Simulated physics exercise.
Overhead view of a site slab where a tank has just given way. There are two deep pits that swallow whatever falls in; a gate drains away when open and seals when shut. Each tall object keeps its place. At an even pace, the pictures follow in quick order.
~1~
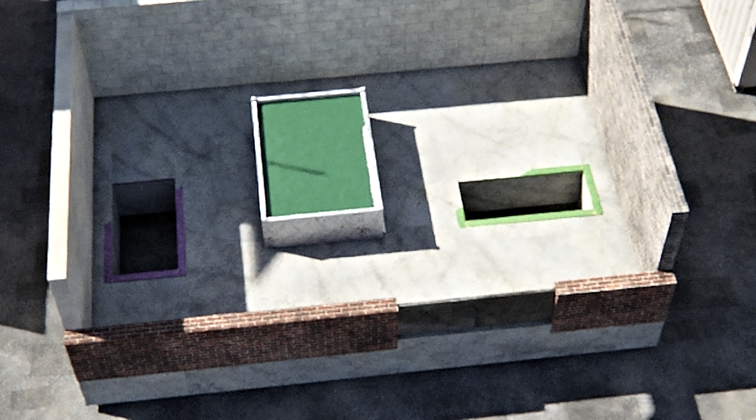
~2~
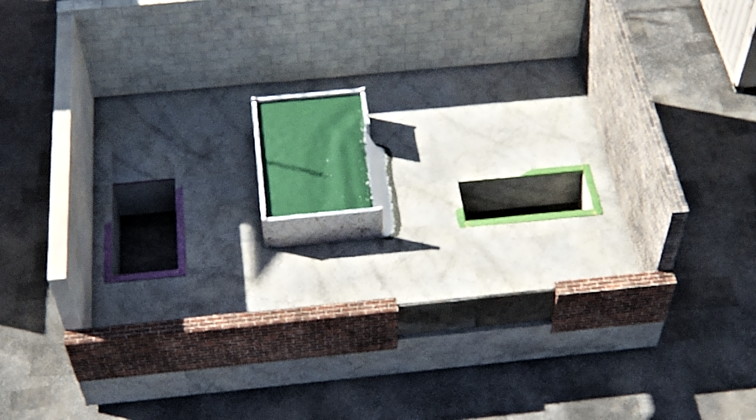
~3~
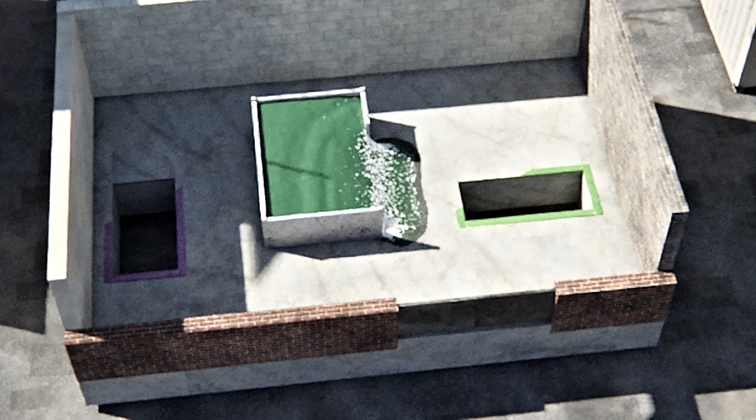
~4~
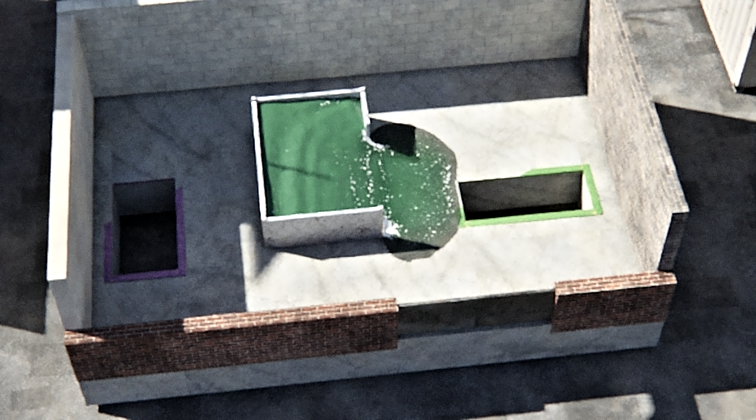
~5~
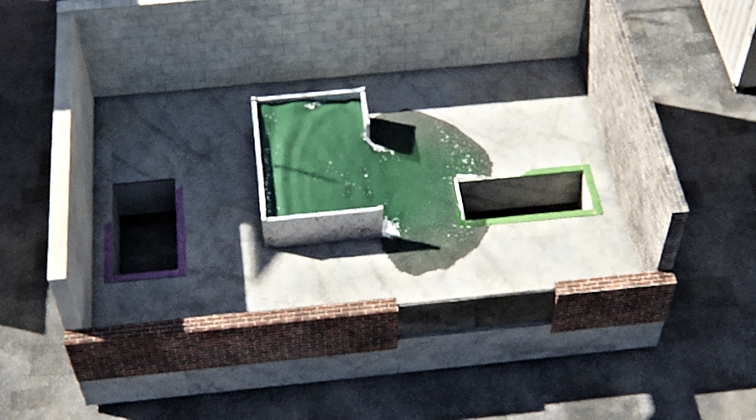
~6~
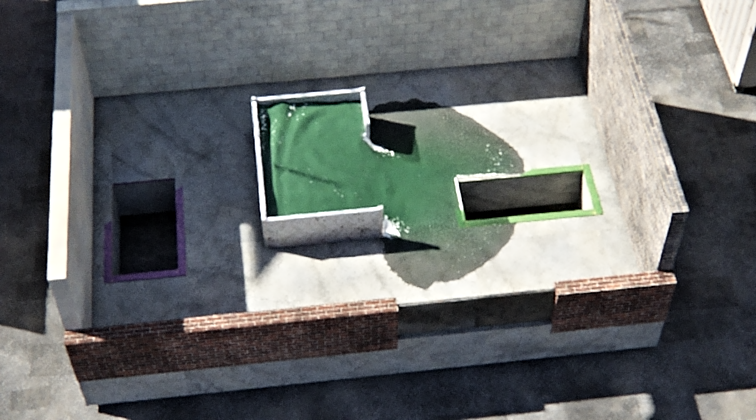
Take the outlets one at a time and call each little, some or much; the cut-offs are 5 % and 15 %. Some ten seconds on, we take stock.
In order: The gate catches little; the green pit catches much; the purple pit catches little.
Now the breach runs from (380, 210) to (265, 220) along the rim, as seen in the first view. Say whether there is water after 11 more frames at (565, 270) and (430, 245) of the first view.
In order: Swamped and spared.
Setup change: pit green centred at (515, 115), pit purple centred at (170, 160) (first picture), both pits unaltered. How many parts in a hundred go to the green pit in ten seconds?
Out of a hundred parts, 45 go to green.
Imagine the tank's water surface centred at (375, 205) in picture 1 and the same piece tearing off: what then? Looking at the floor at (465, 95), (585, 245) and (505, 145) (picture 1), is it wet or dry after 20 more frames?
Spot one unwetted, spot two wetted, spot three unwetted.
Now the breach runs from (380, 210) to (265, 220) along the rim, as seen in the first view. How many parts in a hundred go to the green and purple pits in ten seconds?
Out of every hundred parts, green takes 30 and purple takes 30.
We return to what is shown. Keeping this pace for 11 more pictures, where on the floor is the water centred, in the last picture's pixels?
Centre: Close to (394, 188).
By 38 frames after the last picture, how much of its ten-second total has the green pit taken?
It works out at roughly 75 percent of the ten-second total.
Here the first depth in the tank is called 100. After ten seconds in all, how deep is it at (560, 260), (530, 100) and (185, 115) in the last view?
Going in order, that's 8, 4 and 2 %.
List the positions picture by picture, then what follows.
In the first picture, still water in the open tank at (315, 155).
In the second picture, the front is at (380, 148), out from the gap at (372, 183).
In the third picture, the front is at (406, 146), out from the gap at (372, 185).
In the fourth picture, water pours out at (372, 186) and has run to (430, 138).
In the fifth picture, water pours out at (372, 186) and has run to (482, 156).
In the sixth picture, the front is at (517, 162), out from the gap at (372, 186).
A moment on, water covers 30 % of the floor; the gate 0 %, the green pit 11 %, the purple pit 0 %.
Next, water covers 40 % of the floor; the gate 0 %, the green pit 21 %, the purple pit 0 %.
Then, water covers 40 % of the floor; the gate 0 %, the green pit 31 %, the purple pit 0 %.
Later, water covers 55 % of the floor; the gate 0 %, the green pit 50 %, the purple pit 0 %.
In the end, water covers 65 % of the floor; the gate 0 %, the green pit 66 %, the purple pit 0 %.
